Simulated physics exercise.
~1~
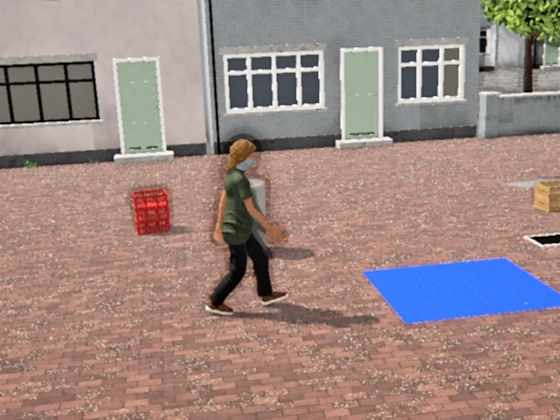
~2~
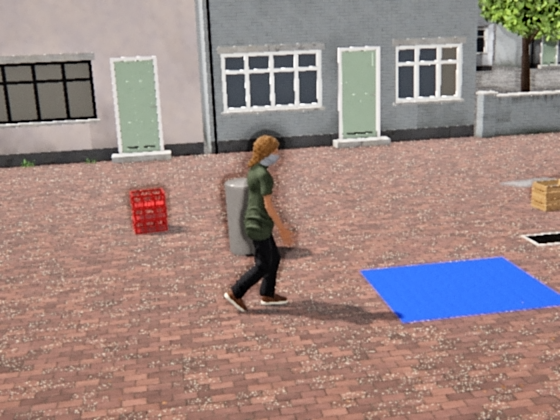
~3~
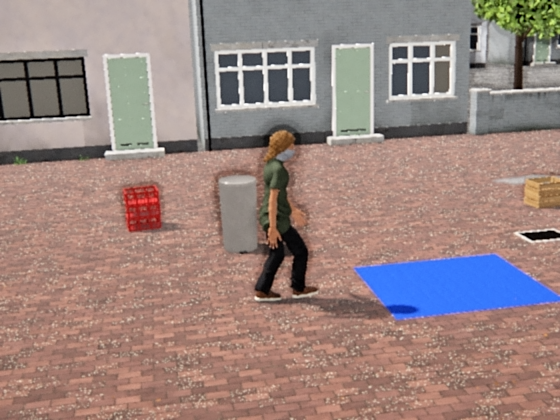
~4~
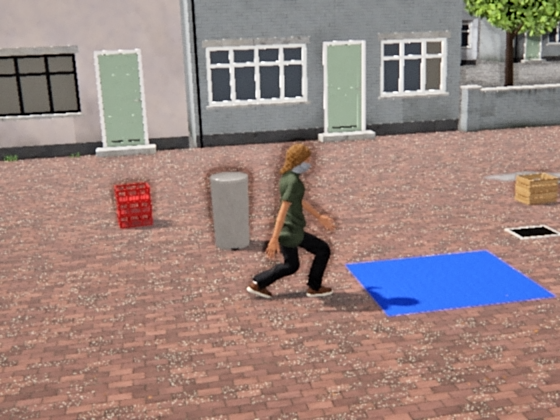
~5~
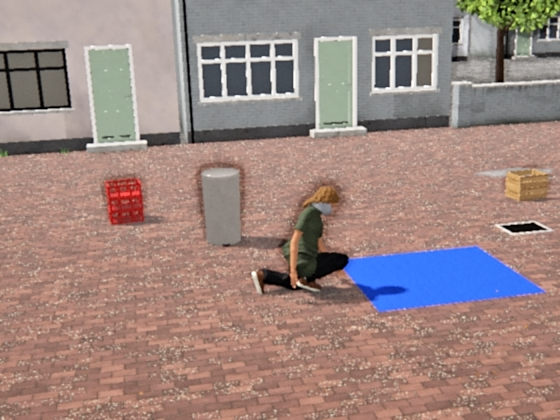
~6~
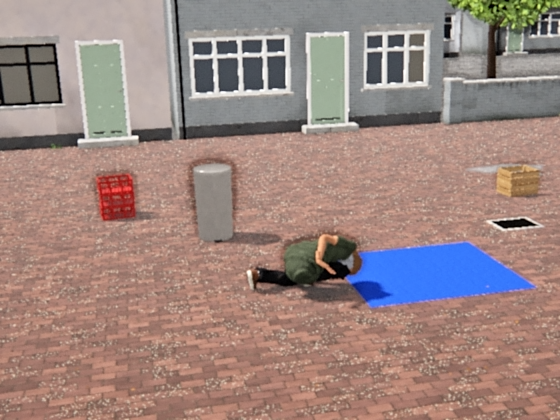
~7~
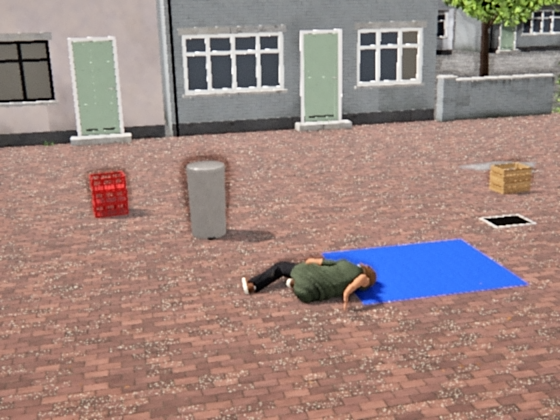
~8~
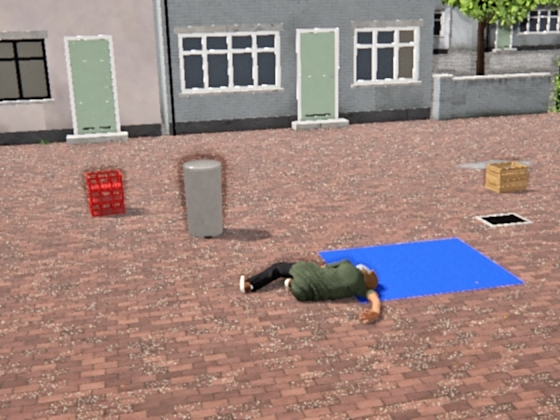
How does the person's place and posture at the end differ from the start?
At the start the person is upright and walking in front of the grey cylinder, well to the left of the blue mat. At the end the person lies on the bricks farther right, past the cylinder, with the head over the near edge of the mat.
